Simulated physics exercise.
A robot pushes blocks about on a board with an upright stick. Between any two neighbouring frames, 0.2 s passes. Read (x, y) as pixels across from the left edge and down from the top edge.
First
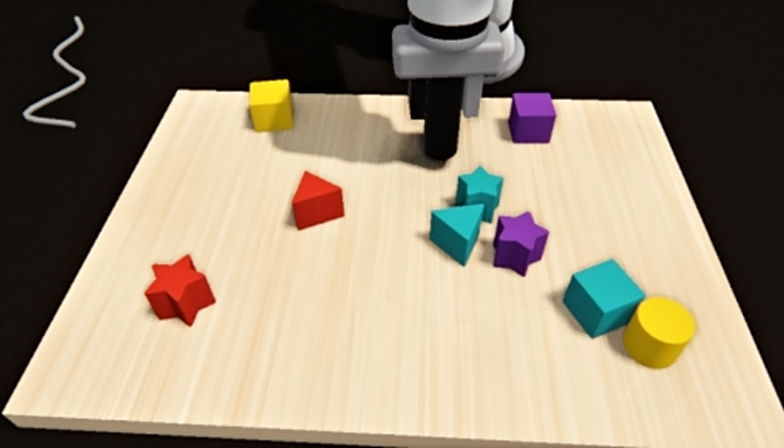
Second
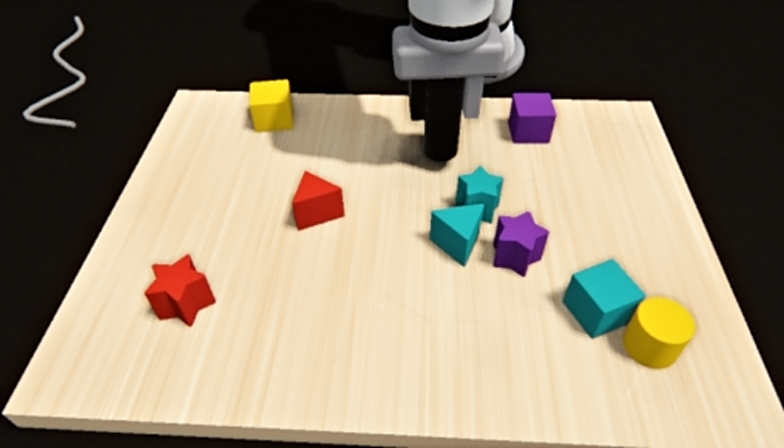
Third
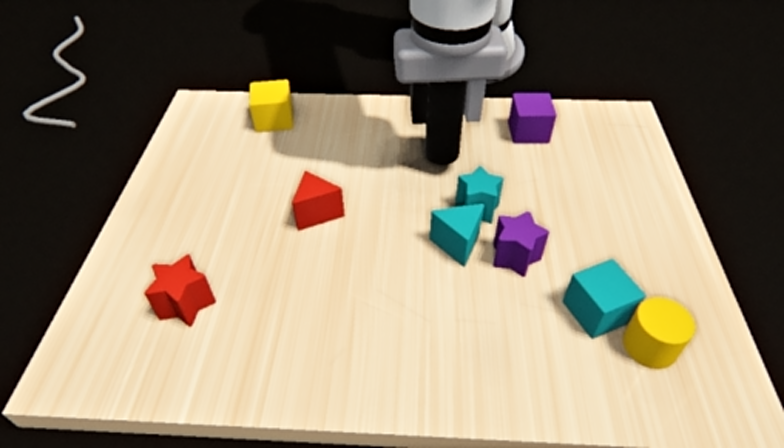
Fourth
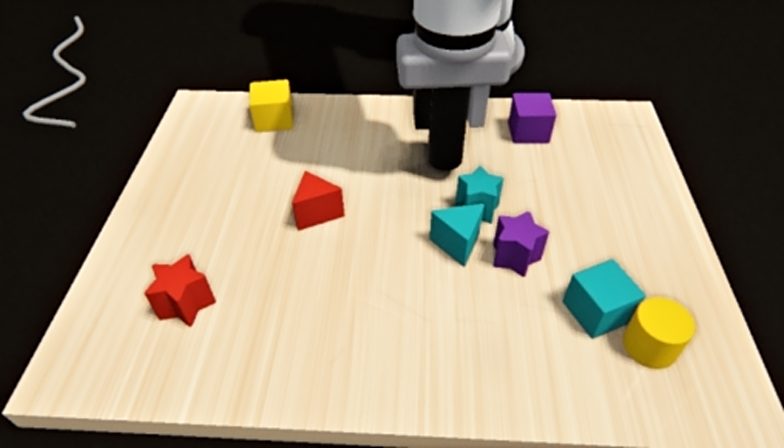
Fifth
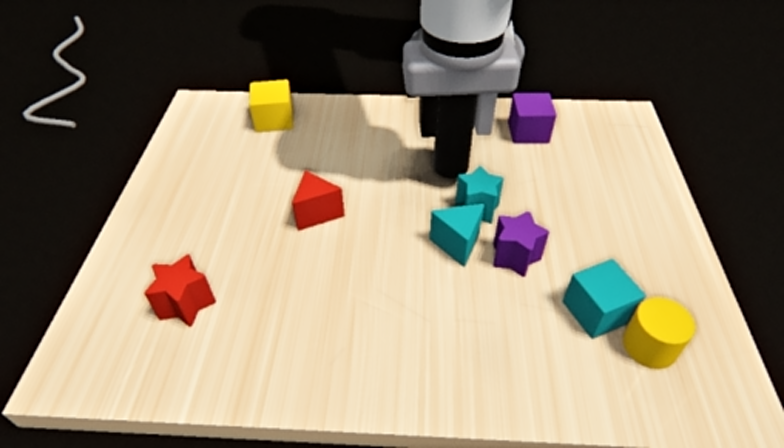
A robot arm with a black upright stick moves slightly toward the viewer and a little right over a pale wooden board, seen from a fixed, raised view against black. Yellow and purple cubes sit along the far side, a red triangular block and red star at left, and turquoise and purple blocks with a yellow cylinder toward the right. The stick nears the turquoise star, while every block stays still.
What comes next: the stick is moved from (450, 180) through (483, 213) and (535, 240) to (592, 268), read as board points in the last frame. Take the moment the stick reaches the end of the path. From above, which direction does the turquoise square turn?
Verdict: Counterclockwise.
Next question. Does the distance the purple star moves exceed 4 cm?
Yes - that is the case.
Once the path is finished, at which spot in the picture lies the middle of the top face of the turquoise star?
The point I'd pick in the picture is (578, 260).
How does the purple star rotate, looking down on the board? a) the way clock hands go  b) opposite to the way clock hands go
That would be a.
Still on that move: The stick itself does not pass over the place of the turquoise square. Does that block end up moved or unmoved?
It is moved from its place.
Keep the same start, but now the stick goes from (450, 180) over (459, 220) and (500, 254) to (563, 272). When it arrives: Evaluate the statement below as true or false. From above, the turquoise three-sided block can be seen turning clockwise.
Verdict: True.
On the path given first. One third of the way, stick (486, 201); turquoise three-sided block (465, 222), turned 35° clockwise; turquoise star (512, 207); purple star (529, 237), turned 15° clockwise.
Two thirds of the way, stick (539, 227); turquoise three-sided block (465, 222), turned 35° clockwise; turquoise star (558, 240), turned 20° clockwise; purple star (554, 274), turned 50° clockwise; turquoise square (613, 291), turned 25° anticlockwise.
At the end, stick (597, 255); turquoise three-sided block (465, 222), turned 35° clockwise; turquoise star (578, 260), turned 80° clockwise; purple star (552, 288), turned 55° clockwise; turquoise square (617, 301), turned 30° anticlockwise.
